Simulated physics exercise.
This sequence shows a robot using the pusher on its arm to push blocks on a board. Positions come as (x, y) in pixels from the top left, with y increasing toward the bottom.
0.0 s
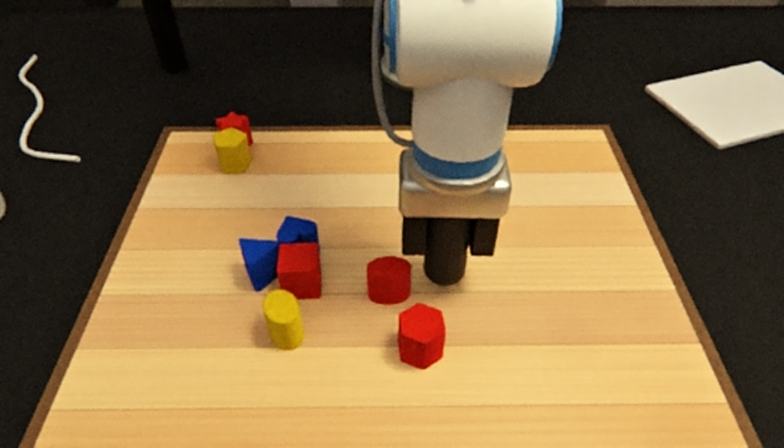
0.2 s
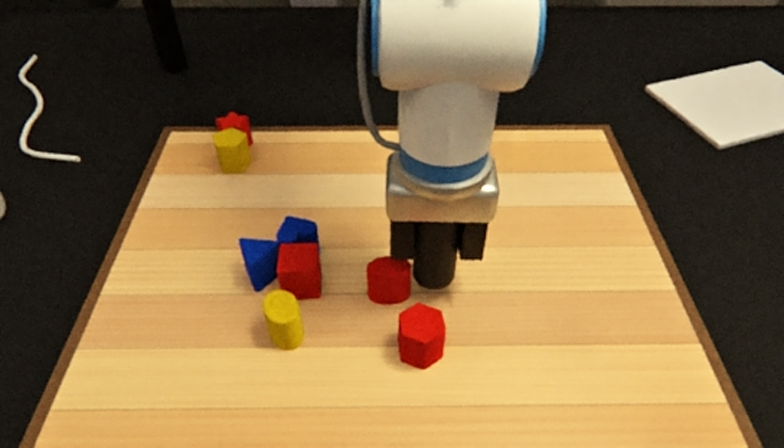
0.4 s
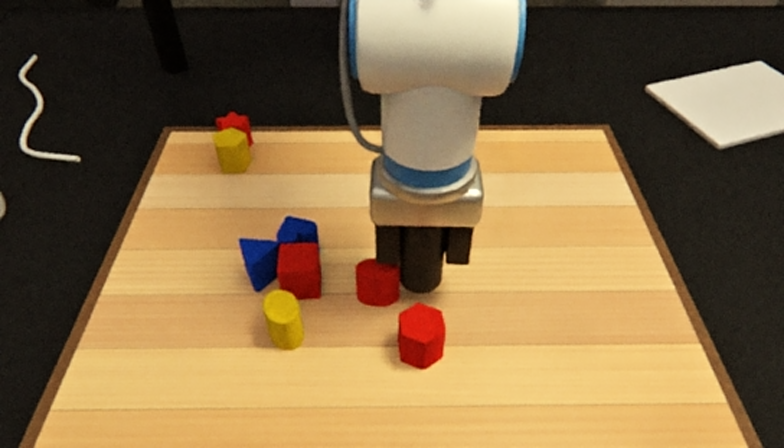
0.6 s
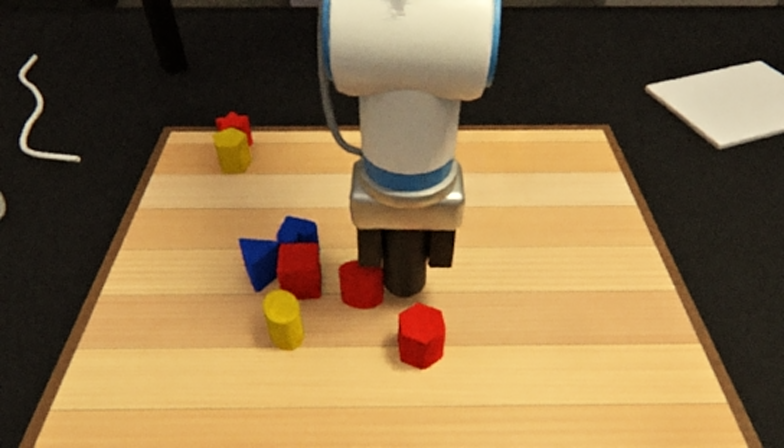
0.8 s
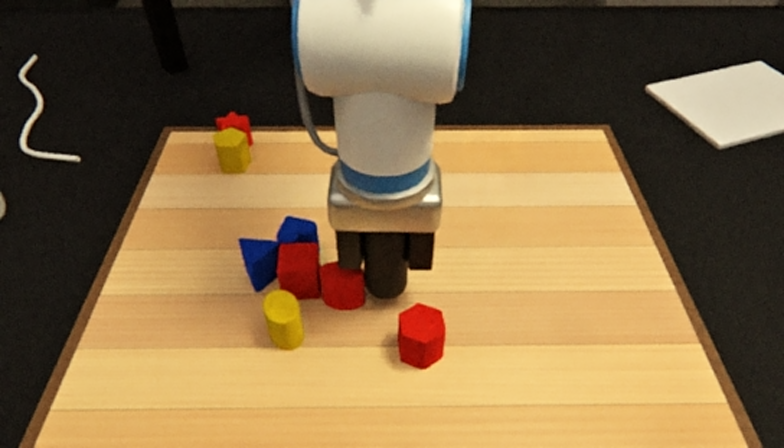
On a wooden board with a scatter of red, blue and yellow blocks, a robot arm moved left and pushed a round red block a short way across, right up beside the red cube.
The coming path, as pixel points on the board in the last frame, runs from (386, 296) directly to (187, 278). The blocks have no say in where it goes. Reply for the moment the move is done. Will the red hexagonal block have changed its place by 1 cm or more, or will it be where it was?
It will remain on its spot.
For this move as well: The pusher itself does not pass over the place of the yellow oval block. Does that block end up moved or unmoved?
The answer is that it is displaced.
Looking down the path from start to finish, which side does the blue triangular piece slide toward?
Right side.
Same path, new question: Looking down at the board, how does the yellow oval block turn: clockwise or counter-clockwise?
Looking from above, the answer is counterclockwise.
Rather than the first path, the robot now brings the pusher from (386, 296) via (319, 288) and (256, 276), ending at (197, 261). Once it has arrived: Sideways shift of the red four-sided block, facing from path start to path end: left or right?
Gets pushed left.
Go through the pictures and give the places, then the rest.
Tip of the pusher (444, 271), middles of tops, blue triangular piece (256, 248), yellow oval block (281, 306), red four-sided block (298, 257), red oval block (389, 266), red hexagonal block (422, 322), in the first picture.
Pusher (433, 275), nothing pushed, in the second picture.
Pusher (420, 279), red oval block (378, 268), in the third picture.
Pusher (405, 282), red oval block (361, 270), in the fourth picture.
Pusher (386, 284), blue triangular piece (256, 248), yellow oval block (281, 306), red four-sided block (298, 257), red oval block (341, 271), red hexagonal block (422, 322), in the fifth picture.
What follows on the original path. One third of the way, pusher (316, 277); blue triangular piece (248, 241), turned 15° clockwise; yellow oval block (273, 320), turned 15° anticlockwise; red four-sided block (266, 260), turned 60° clockwise; red oval block (282, 286), turned 85° anticlockwise.
Two thirds of the way, pusher (249, 270); blue triangular piece (229, 230), turned 45° clockwise; yellow oval block (272, 321), turned 20° anticlockwise; red four-sided block (204, 255), turned 90° clockwise; red oval block (260, 287).
At the end, pusher (182, 266); blue triangular piece (226, 227), turned 55° clockwise; yellow oval block (272, 321), turned 20° anticlockwise; red four-sided block (135, 250), turned 85° clockwise; red oval block (260, 287), turned 150° anticlockwise; red hexagonal block unmoved.
